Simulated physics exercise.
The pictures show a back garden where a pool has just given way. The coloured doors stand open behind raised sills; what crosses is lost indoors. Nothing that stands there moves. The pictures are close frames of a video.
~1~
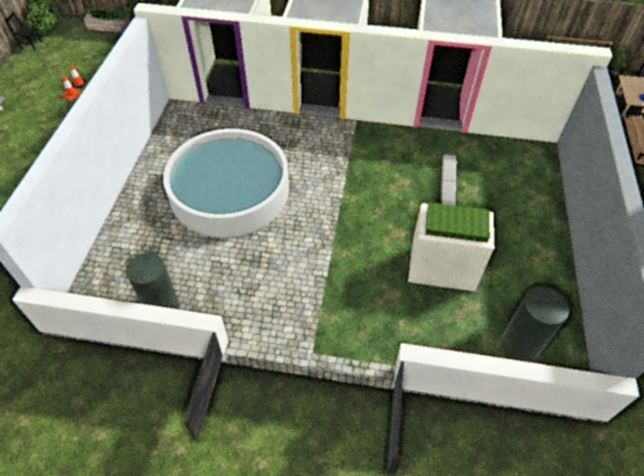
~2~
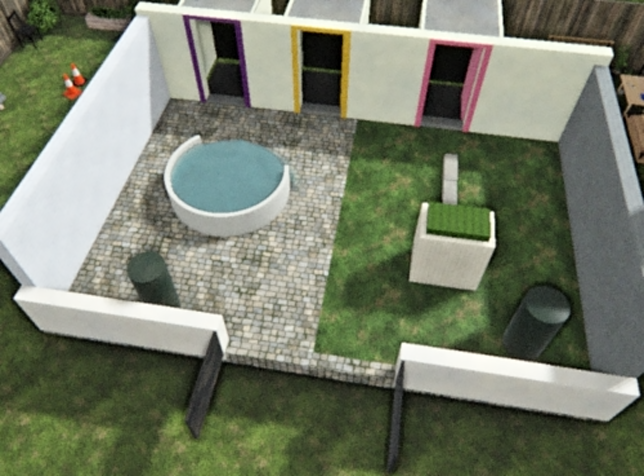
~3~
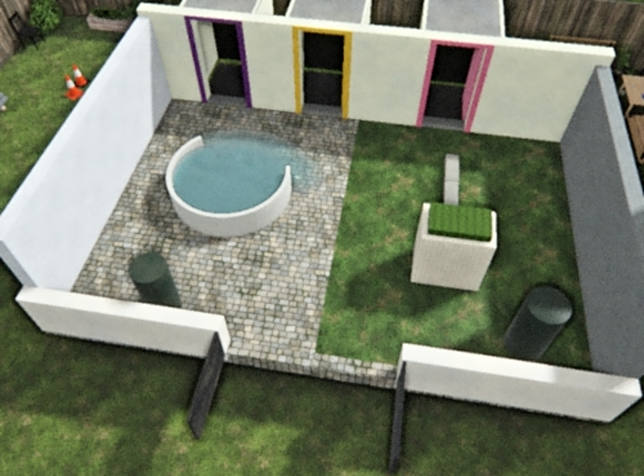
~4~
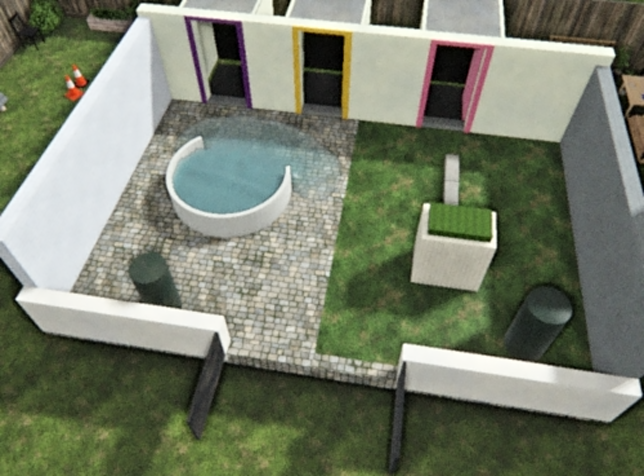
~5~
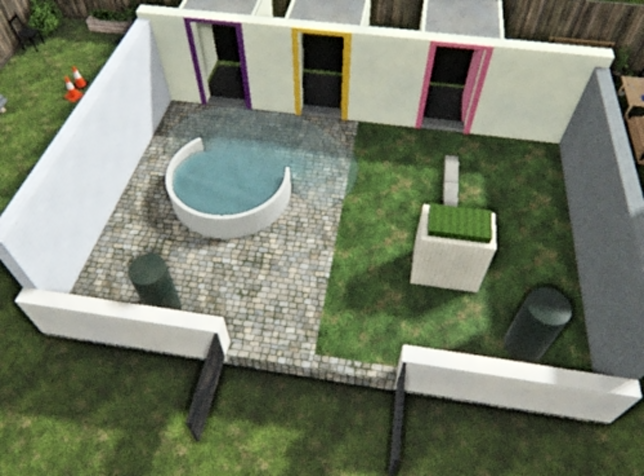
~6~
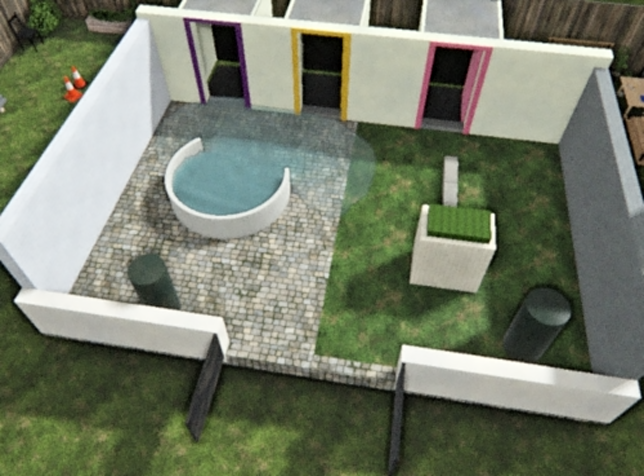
Water pours from the round pool's broken far side and spreads across the paving onto the grass.
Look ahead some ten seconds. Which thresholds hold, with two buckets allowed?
In the end: The pink door stays under that; the yellow door takes more than that; the purple door takes more than that.
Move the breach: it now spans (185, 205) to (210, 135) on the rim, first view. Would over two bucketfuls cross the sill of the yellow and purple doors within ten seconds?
One by one: The yellow one is under, the purple one passes that mark.
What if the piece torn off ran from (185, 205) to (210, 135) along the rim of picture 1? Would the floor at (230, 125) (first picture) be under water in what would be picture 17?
There: Wet.
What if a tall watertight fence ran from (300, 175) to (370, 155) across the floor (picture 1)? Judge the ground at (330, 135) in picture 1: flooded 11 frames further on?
Verdict: Awash.
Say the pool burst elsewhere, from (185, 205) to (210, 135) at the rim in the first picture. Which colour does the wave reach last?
The door marked pink.
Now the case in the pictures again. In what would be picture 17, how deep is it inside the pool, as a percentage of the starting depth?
Some 34 per cent.
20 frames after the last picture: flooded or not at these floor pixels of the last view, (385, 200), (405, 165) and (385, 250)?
In that order: Under water, under water, clear.
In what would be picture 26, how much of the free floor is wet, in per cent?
I make it 35 per cent.
A moment on, water covers 20 % of the floor; the pink door not reached, the yellow door under two buckets in, the purple door over two buckets in.
Next, water covers 25 % of the floor; the pink door wet at the sill, nothing in, the yellow door over two buckets in, the purple door far over two buckets in.
Then, water covers 35 % of the floor; the pink door wet at the sill, nothing in, the yellow door far over two buckets in, the purple door far over two buckets in.
Later, water covers 60 % of the floor; the pink door wet at the sill, nothing in, the yellow door far over two buckets in, the purple door far over two buckets in.
In the end, water covers 85 % of the floor; the pink door wet at the sill, nothing in, the yellow door far over two buckets in, the purple door far over two buckets in.
